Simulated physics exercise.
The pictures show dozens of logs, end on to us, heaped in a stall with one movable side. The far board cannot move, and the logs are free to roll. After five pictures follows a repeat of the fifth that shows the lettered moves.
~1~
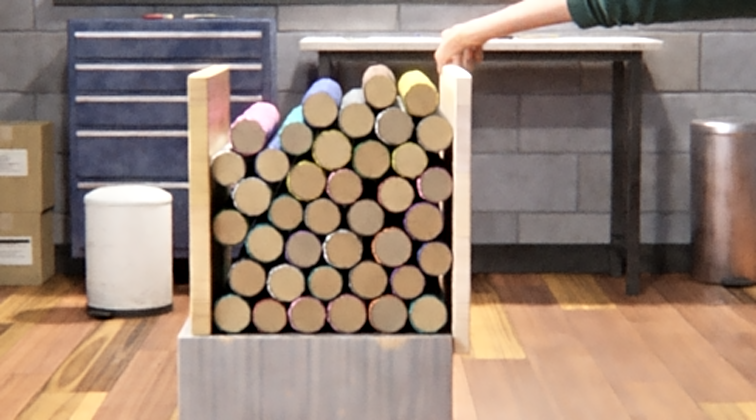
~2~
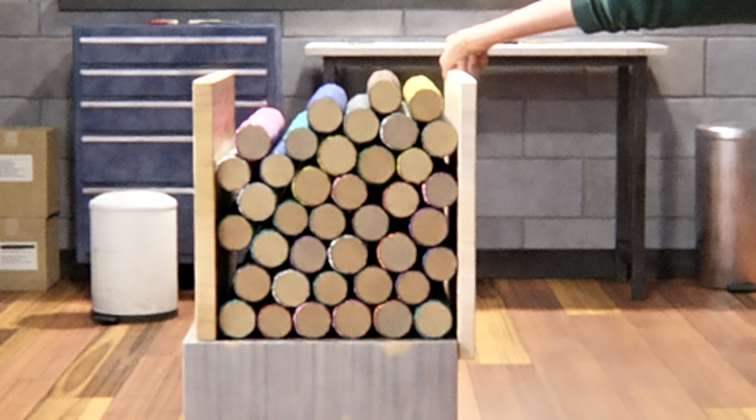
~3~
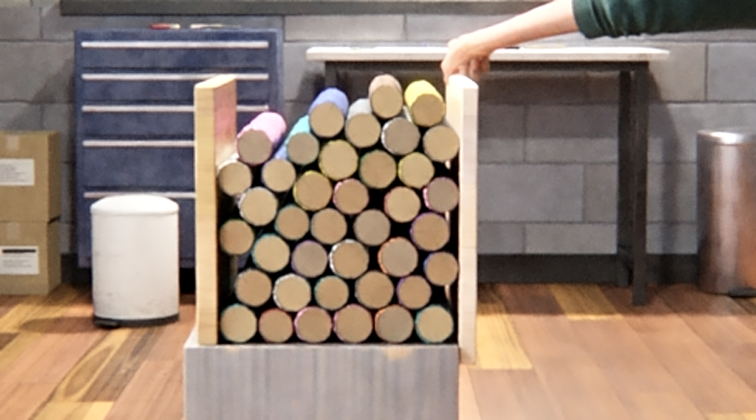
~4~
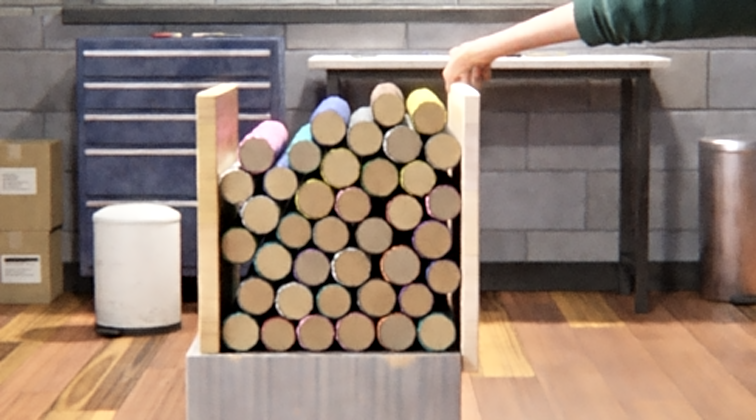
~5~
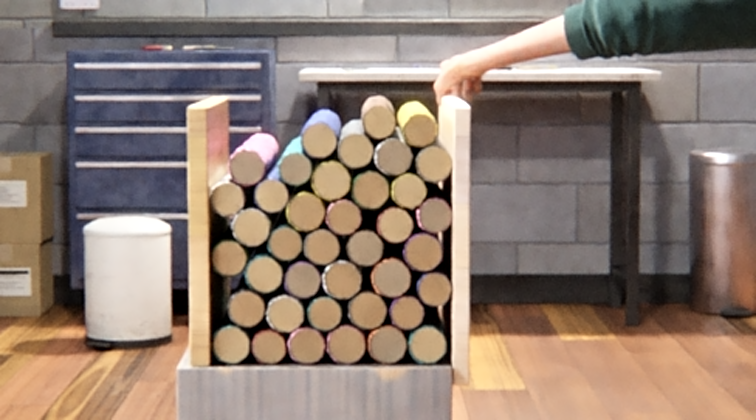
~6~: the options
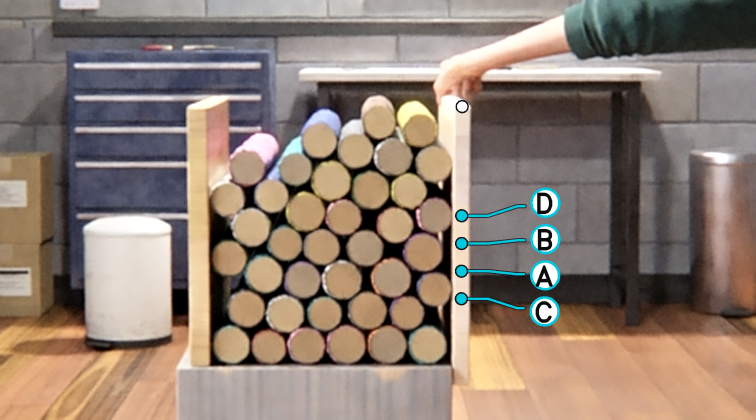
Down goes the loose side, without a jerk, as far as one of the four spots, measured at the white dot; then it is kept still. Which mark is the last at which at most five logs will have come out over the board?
At most to B.
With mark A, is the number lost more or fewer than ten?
It loses fewer than ten.
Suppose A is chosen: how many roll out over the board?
With A, six.
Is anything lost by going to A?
At A: Yes.
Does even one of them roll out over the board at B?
Yes.
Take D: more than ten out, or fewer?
At D, fewer than ten.
On the copy, A at (462, 271); B at (462, 244); C at (462, 299); D at (462, 216); the white dot at (463, 107).
On B. First, top of the board (453, 168).
Then, top of the board (453, 237).
Finally, top of the board (453, 243), two out over the board.
By contrast, A six out over the board; C six out over the board; D two out over the board.
